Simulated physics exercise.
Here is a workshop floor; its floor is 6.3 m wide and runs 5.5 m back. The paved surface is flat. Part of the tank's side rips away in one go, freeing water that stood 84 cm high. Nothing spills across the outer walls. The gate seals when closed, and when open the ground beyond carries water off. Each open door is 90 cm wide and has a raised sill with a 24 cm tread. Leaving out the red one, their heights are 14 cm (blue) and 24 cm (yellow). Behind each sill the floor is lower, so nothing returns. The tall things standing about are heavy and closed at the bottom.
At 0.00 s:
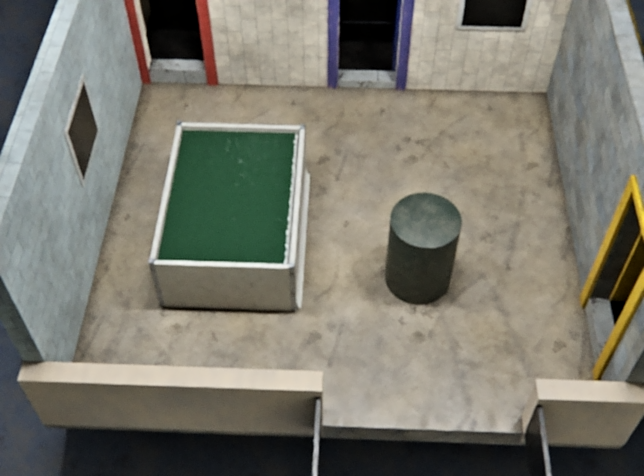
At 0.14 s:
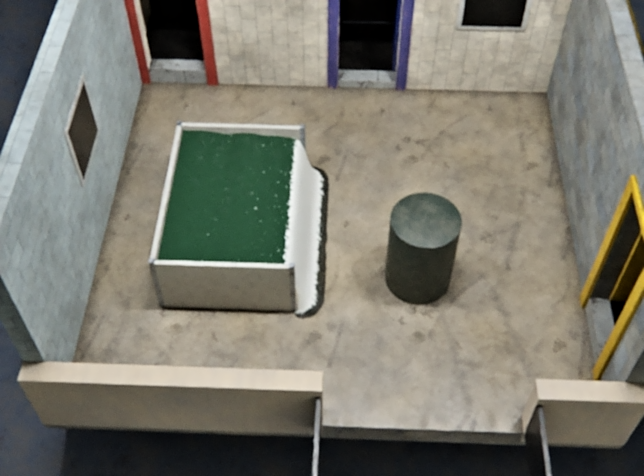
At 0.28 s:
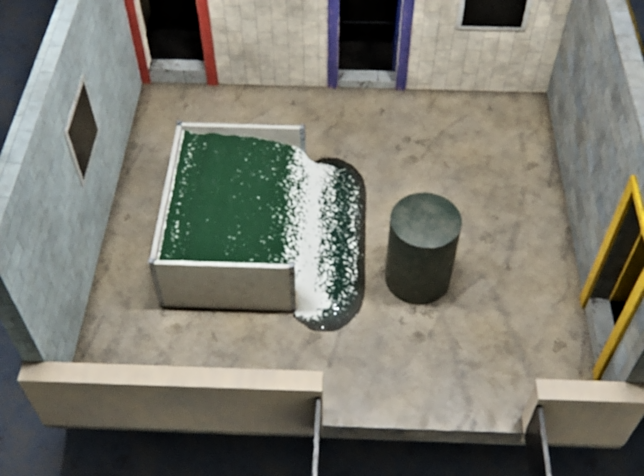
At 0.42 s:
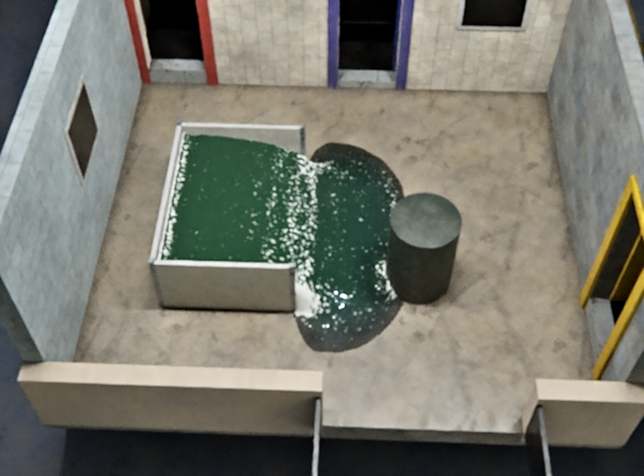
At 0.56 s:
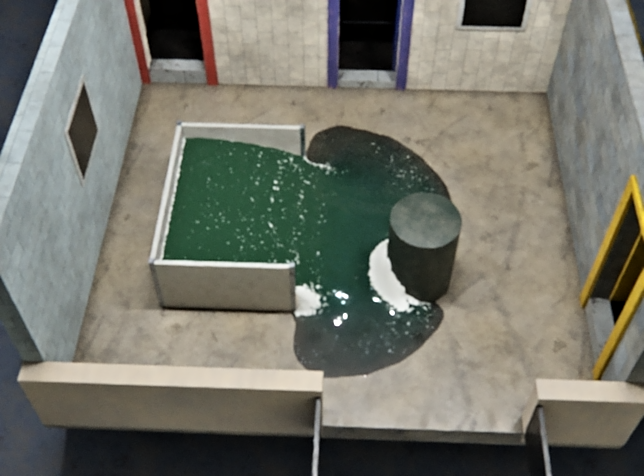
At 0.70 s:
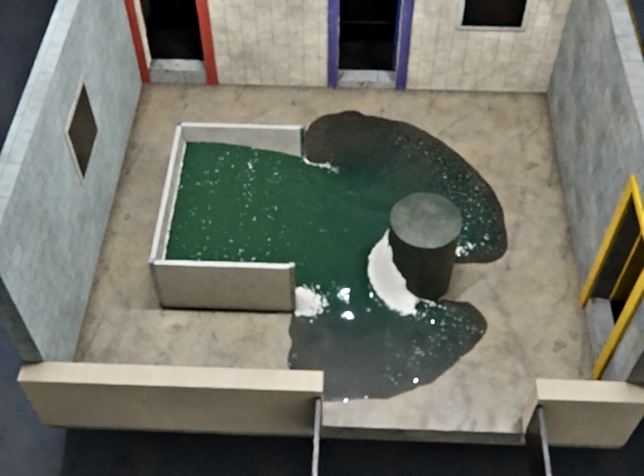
Workshop floor with green water pouring from the open right side of a tank, spreading around a dark cylinder and foaming against it.
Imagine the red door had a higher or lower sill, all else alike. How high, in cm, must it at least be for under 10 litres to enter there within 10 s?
At least 11 cm or so.
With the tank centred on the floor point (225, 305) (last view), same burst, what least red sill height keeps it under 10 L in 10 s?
Then roughly 11.0 cm.
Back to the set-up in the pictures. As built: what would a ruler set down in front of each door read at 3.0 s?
In cm: Red 0, blue 9, yellow 13.
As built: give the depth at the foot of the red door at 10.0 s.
Roughly 9.0 cm deep.
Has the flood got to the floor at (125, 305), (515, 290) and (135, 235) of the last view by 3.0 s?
In turn: Still dry, under water, dry.
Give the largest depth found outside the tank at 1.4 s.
Up to some 47 cm.
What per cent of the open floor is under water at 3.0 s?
Some 55 per cent of it.
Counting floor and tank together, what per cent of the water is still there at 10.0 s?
About 68 per cent.
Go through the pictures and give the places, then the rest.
Still water, 84 cm deep, in the tank at (232, 195); the red door at (170, 31) is dry, in the first frame.
The gap is at (296, 221), the front 0.3 m out at (316, 303); the back of the tank holds 84 cm, in the second frame.
The gap is at (296, 225), the front 0.8 m out at (358, 292); the back of the tank holds 78 cm, in the third frame.
Water pours out at (297, 227) and has run 1.4 m, to a hidden place; about 14 cm deep outside, 72 cm at the back, in the fourth frame.
The front is at a hidden place, 2.0 m from the gap at (297, 227); 6.0 m2 of floor is wet, 70 cm left at the back, in the fifth frame.
The front is at (499, 248), 2.7 m from the gap at (297, 228); 8.4 m2 of floor is wet, 63 cm left at the back; the red door at (170, 31), 3.6 m from the gap, is still 2.5 m from the nearest water, in the sixth frame.
After 1.4 s water covers 55 % of the floor, deepest (47 cm) near (372, 270); it has not reached the red door.
After 3.0 s water covers 55 % of the floor, deepest (34 cm) near (534, 155); it has not reached the red door.
After 10.0 s water covers 100 % of the floor, deepest (14 cm) near (84, 319); 9 cm at the red door, 0 litres in over its 26 cm sill.
At the red door as built, the water arrived by 4.2 s and peaked near 13 cm at 7.2 s.
Run again over the same 10 s with other heights there, 17 litres in over 10 cm, 3 litres over 13.5 cm. The limit of 10 litres is kept from about 11 cm up.
